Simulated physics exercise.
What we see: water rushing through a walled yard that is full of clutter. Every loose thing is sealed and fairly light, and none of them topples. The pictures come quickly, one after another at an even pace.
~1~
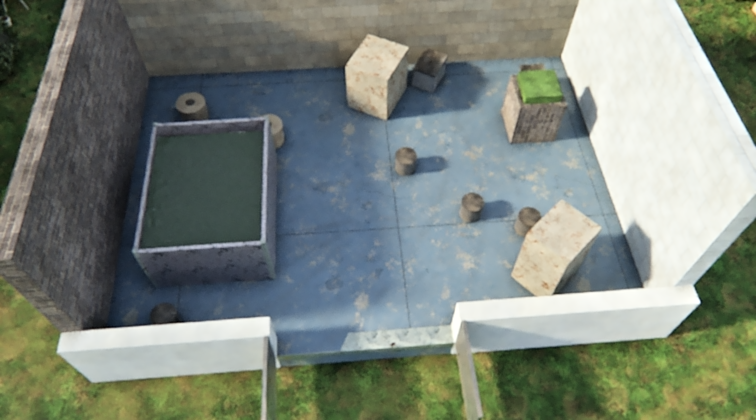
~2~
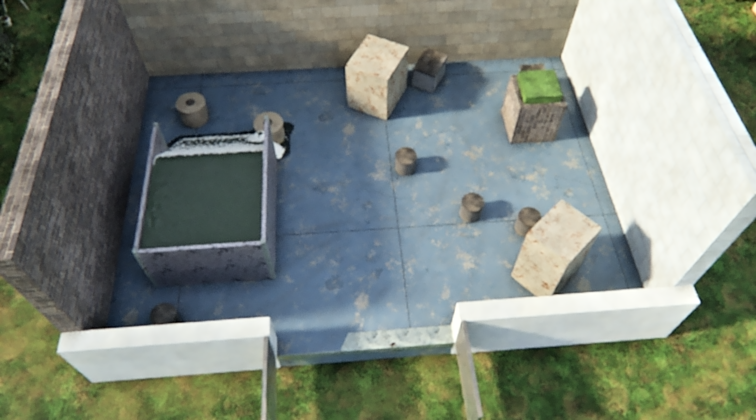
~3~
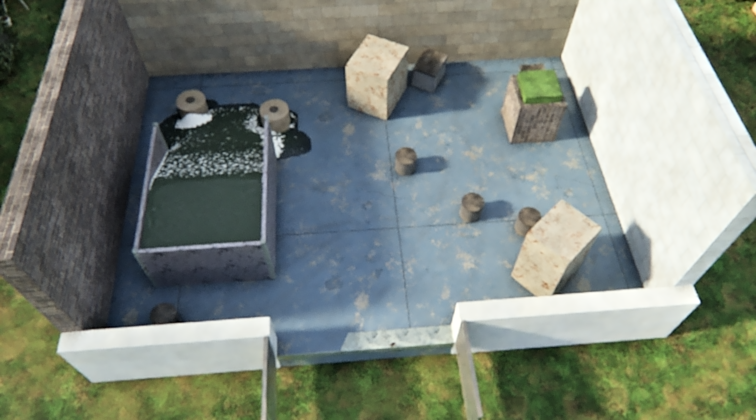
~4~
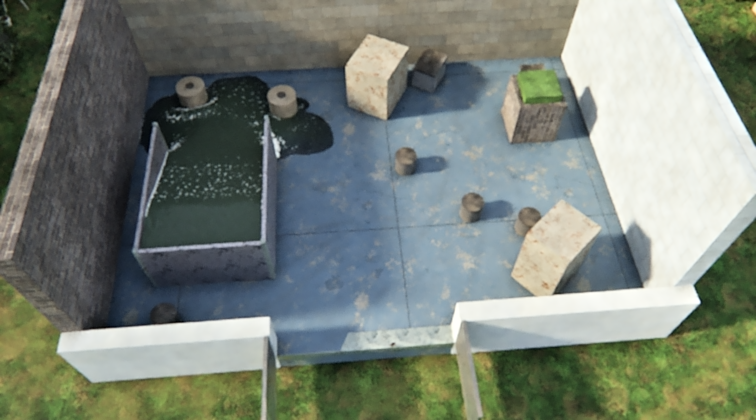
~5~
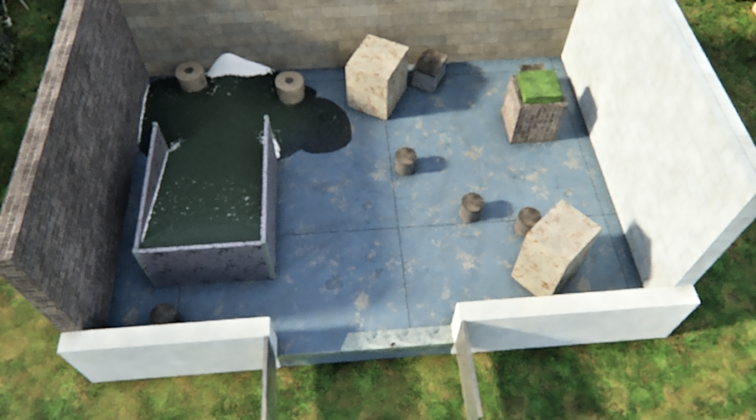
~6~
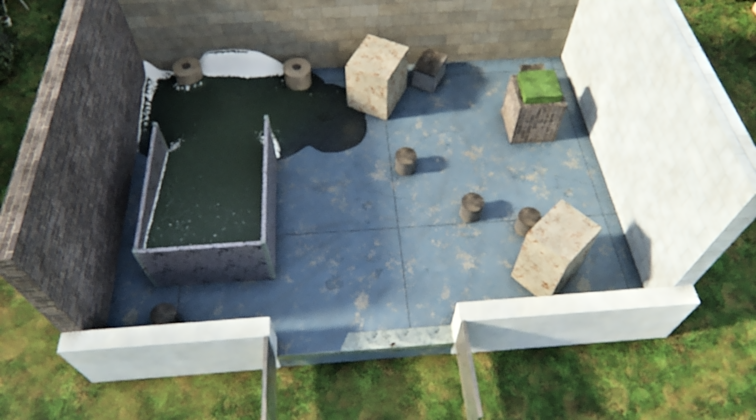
Dark green water pouring from the back of a raised tank, spreading across a walled yard and pushing two round tubs backward.
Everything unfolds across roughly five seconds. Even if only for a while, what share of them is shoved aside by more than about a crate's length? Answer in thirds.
Two thirds or more.
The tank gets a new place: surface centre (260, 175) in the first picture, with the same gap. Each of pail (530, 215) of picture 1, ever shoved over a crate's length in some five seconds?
From what I can tell, it lacked the distance.
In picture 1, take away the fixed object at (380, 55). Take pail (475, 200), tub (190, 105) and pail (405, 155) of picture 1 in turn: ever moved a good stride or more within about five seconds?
In sequence: Fell short, covered the distance, covered the distance.
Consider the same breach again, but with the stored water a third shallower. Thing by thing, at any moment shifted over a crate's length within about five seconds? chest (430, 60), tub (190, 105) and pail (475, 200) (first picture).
Beyond that, then beyond that, then not beyond that.
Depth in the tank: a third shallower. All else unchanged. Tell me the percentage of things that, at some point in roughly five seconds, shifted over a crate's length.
Share: Close to 60 %.
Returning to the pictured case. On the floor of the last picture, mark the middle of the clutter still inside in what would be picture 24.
I'd say somewhere close to (403, 177).
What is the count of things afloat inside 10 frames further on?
Number: 2.
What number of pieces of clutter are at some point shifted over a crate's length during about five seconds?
That comes out at 7.
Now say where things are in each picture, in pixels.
A tub at (267, 125) rests on the ground; a tub at (190, 103) rests on the ground; 0 of 8 have shifted, in the first frame.
A tub at (268, 123) rests on the ground, close to its start; a tub at (190, 103), on the bottom; 0 of 8 have shifted, in the second frame.
A tub at (274, 110) rests on the ground, a stride from its start; a tub at (190, 100), on the bottom, close to its start; 2 of 8 have shifted, in the third frame.
A tub at (281, 95) rests on the ground, a stride from its start; a tub at (190, 86), on the bottom, a stride from its start; 2 of 8 have shifted, in the fourth frame.
A tub at (289, 81), on the bottom, a stride from its start; a tub at (189, 71) rests on the ground, a stride from its start; 2 of 8 have shifted, in the fifth frame.
A tub at (296, 67) rests on the ground, a stride from its start; a tub at (186, 66), on the bottom, a stride from its start; 2 of 8 have shifted, in the sixth frame.
A moment on, 2 of 8 are well off their spots; 2 afloat.
Next, 3 of 8 are well off their spots; 2 afloat.
Later, 5 of 8 are well off their spots; 2 afloat.
In the end, 7 of 8 are well off their spots, and 7 have been at some point; 2 afloat.
